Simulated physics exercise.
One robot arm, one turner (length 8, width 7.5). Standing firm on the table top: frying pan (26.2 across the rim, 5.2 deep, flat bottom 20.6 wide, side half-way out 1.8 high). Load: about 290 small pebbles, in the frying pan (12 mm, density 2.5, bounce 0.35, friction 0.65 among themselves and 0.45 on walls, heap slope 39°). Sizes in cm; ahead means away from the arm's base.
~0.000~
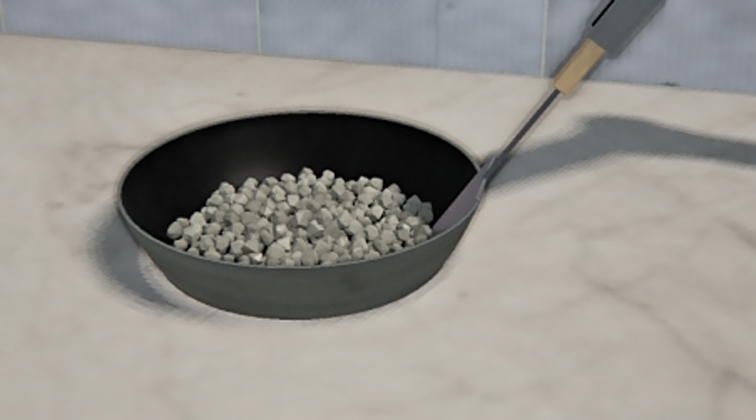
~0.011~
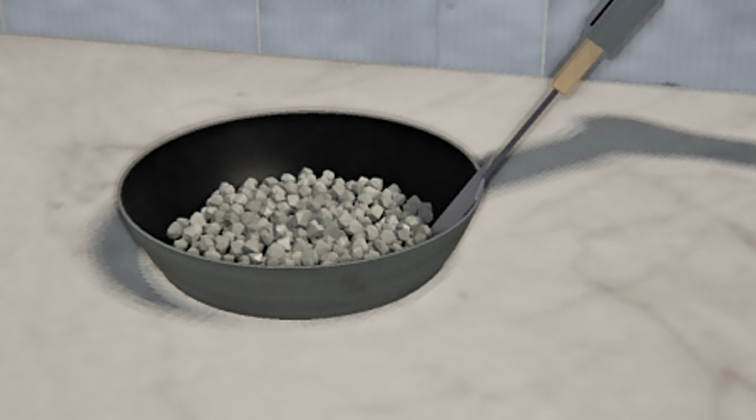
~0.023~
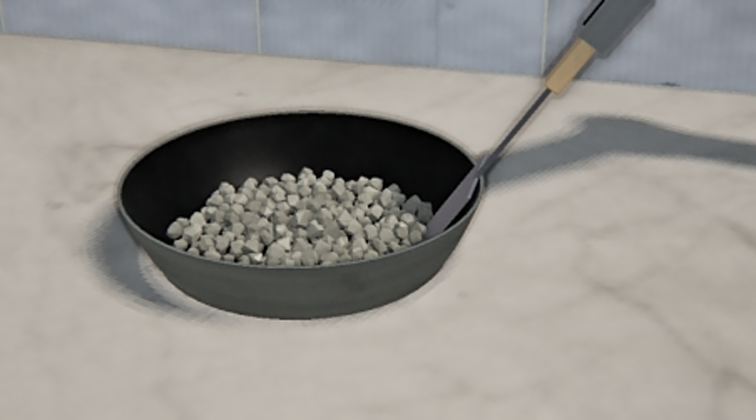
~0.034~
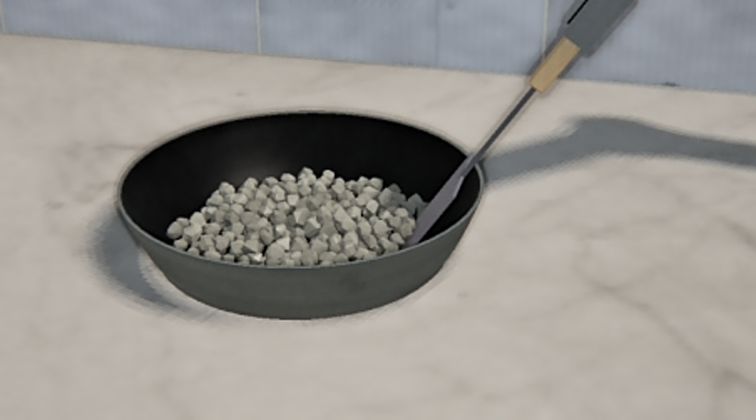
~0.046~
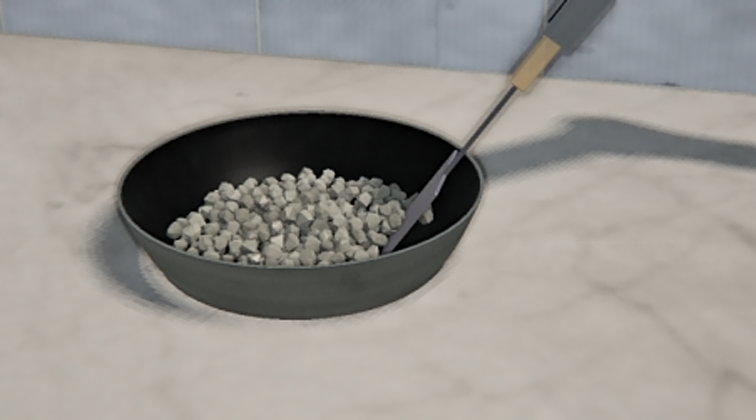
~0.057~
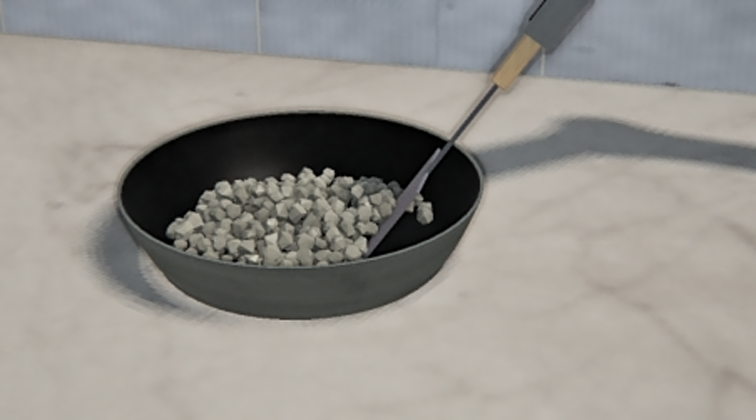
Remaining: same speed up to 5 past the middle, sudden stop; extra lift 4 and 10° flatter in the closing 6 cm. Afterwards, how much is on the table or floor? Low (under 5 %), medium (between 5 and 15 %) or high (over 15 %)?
On the table or floor the share is medium, between 5 and 15 %.
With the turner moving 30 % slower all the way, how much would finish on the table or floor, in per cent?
Then about 0 per cent.
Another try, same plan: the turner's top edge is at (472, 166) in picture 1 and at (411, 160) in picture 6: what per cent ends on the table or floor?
Some 5 per cent.
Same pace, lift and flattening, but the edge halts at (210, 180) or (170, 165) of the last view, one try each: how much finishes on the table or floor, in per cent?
Some 15 and 20 per cent.
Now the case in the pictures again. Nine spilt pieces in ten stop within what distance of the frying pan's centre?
About 35 cm.
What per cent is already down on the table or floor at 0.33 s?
Some 6 per cent.
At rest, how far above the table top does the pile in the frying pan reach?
About 5.0 cm.
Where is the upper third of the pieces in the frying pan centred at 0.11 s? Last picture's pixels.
Around (275, 205).
After 0.08 s, sloping 56°, highest piece 6 above the table; 286 in the frying pan.
After 0.11 s, sloping 52°, highest piece 7 above the table; 286 in the frying pan.
After 0.33 s, sloping 46°, highest piece 8 above the table; 263 in the frying pan, 18 on the table or floor, 5 on the blade or in flight.
After 1.38 s, sloping 46°, highest piece 5 above the table; 263 in the frying pan, 23 on the table or floor.
In the end, 263 in the frying pan, 23 on the table or floor. That is 8 % on the table or floor.
